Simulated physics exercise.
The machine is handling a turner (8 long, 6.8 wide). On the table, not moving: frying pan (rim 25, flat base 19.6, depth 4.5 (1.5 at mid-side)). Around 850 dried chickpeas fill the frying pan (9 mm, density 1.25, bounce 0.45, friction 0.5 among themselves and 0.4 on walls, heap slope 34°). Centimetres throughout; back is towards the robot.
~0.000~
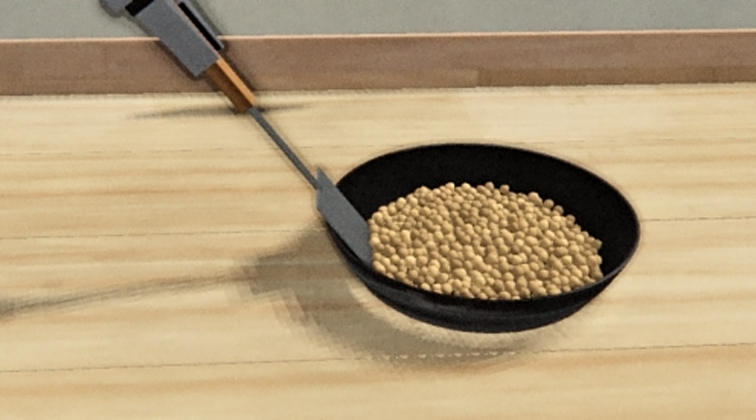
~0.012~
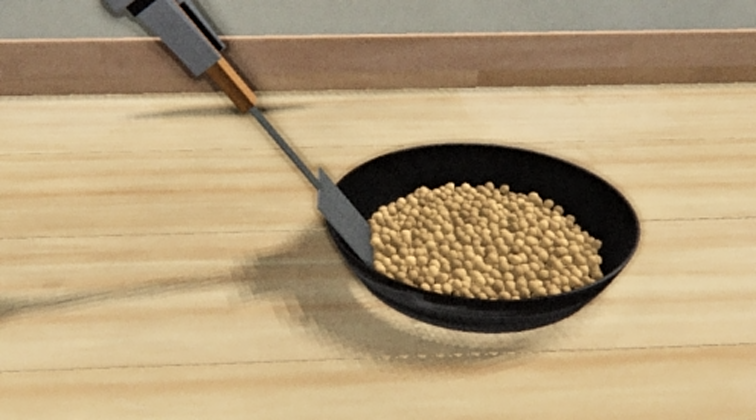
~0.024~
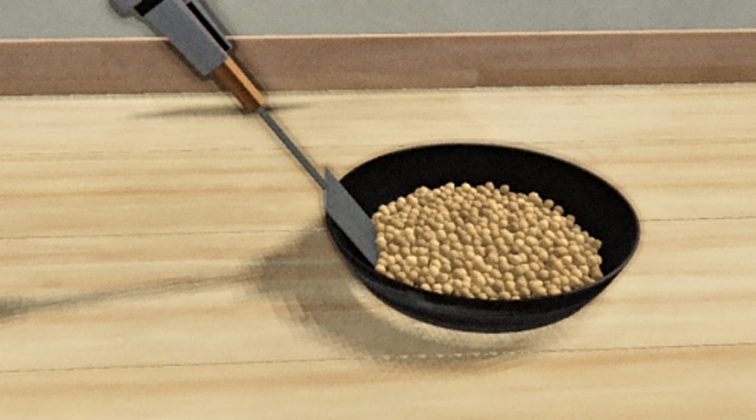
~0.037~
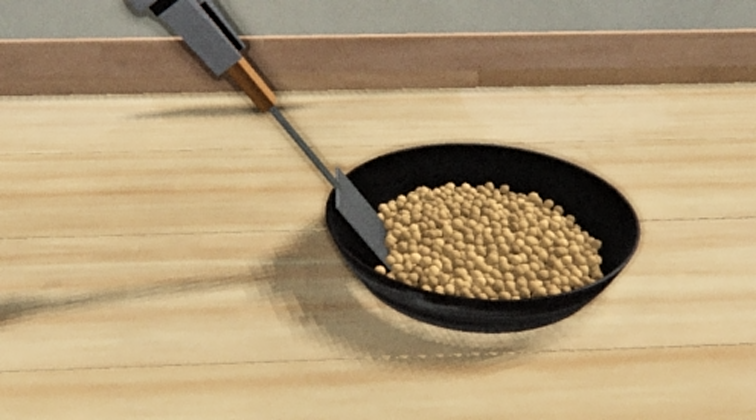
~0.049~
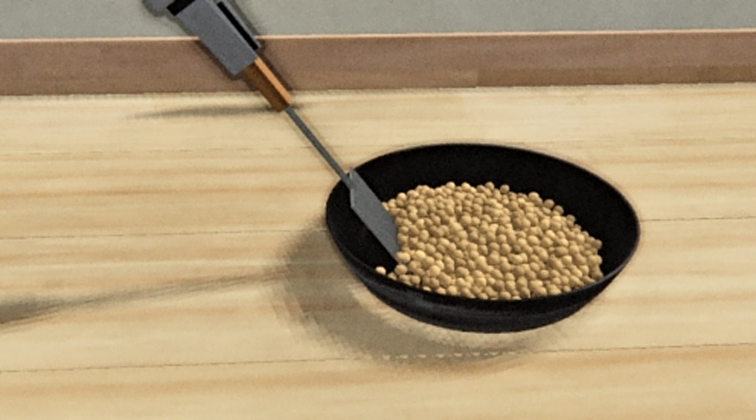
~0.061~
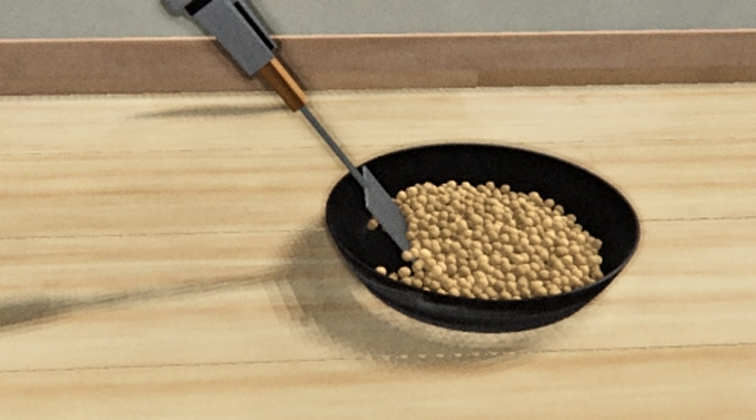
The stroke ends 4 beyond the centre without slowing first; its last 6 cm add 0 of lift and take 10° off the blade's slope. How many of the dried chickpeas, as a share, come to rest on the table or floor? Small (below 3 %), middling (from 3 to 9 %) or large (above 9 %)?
A small share, below 3 %, ends on the table or floor.
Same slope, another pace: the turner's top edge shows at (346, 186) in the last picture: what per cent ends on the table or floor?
About 0 per cent.
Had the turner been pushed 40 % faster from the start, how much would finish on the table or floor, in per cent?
In that case some 0 per cent.
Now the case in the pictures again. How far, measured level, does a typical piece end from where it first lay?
Roughly 3 cm.
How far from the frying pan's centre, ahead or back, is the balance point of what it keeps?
About 3.5 cm ahead.
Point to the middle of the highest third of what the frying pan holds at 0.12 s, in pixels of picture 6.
Around (493, 228).
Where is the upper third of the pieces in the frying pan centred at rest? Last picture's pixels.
Near (558, 227).
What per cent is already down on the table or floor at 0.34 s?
Roughly 0 per cent.
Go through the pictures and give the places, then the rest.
In the first picture, the turner top edge at (317, 186), sloping 55°; upper third of the load around (477, 235), from x 370 to 595, top at y 190; 846 in the frying pan.
In the second picture, the turner top edge at (319, 186), sloping 55°; upper third of the load around (477, 235), from x 370 to 595, top at y 190.
In the third picture, the turner top edge at (325, 186), sloping 55°; upper third of the load around (474, 235), from x 370 to 595, top at y 190.
In the fourth picture, the turner top edge at (337, 186), sloping 55°; upper third of the load around (469, 235), from x 370 to 595, top at y 190.
In the fifth picture, the turner top edge at (351, 185), sloping 55°; upper third of the load around (469, 232), from x 370 to 595, top at y 190.
In the sixth picture, the turner top edge at (365, 185), sloping 55°; upper third of the load around (468, 230), from x 375 to 595, top at y 185; 846 in the frying pan.
After 0.09 s, sloping 54°, highest piece 5 above the table; 846 in the frying pan.
After 0.12 s, sloping 50°, highest piece 6 above the table; 846 in the frying pan.
After 0.34 s, sloping 45°, highest piece 4 above the table; 846 in the frying pan.
After 1.39 s, sloping 45°, highest piece 4 above the table; 846 in the frying pan.
In the end, 846 in the frying pan. That is 0 % on the table or floor.
